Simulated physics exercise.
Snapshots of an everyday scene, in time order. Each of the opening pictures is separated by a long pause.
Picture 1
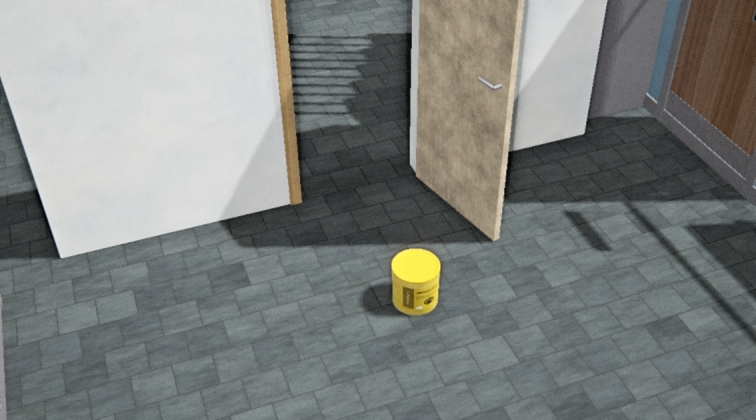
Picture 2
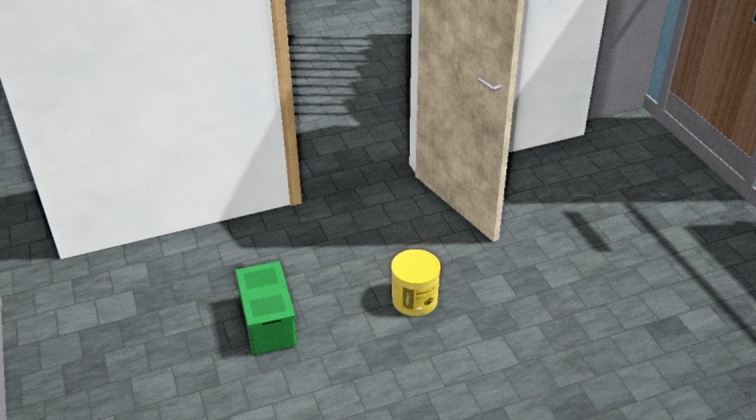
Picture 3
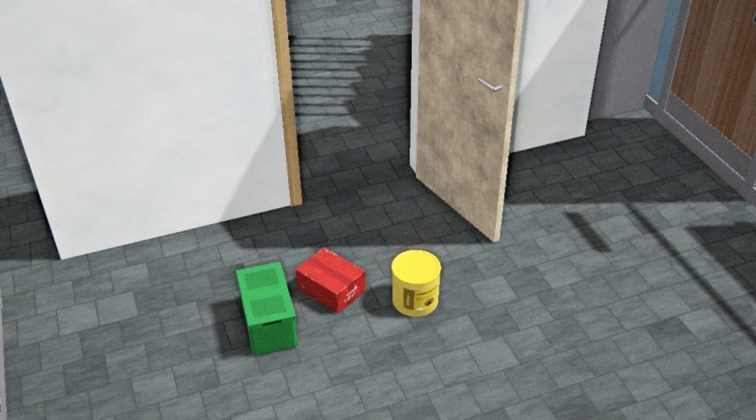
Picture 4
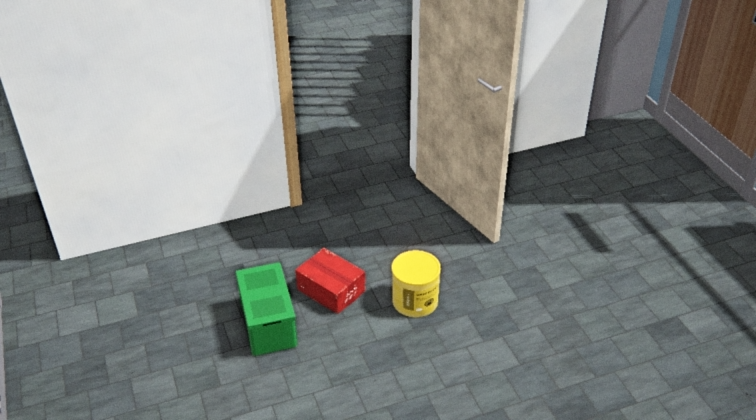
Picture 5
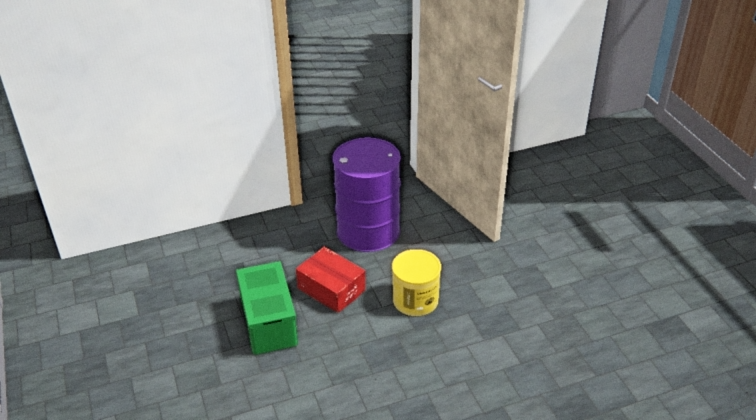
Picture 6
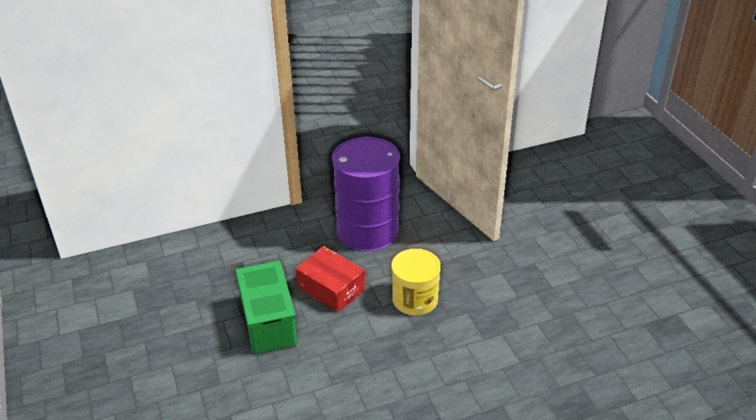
The door stays open as a green tote, red box and purple drum appear near a yellow pail.
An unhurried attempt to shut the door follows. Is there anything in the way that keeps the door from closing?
Yes - the door does not close.
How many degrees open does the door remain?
Open angle: About 55°.
Then, 0.50 s after the last picture, door at 94°.
Then, 0.90 s after the last picture, door at 74°.
Then, 1.10 s after the last picture, door at 63°.
At rest, door at 57°; all 4 in place. Seen from the same camera at the end, purple drum near (364, 194).
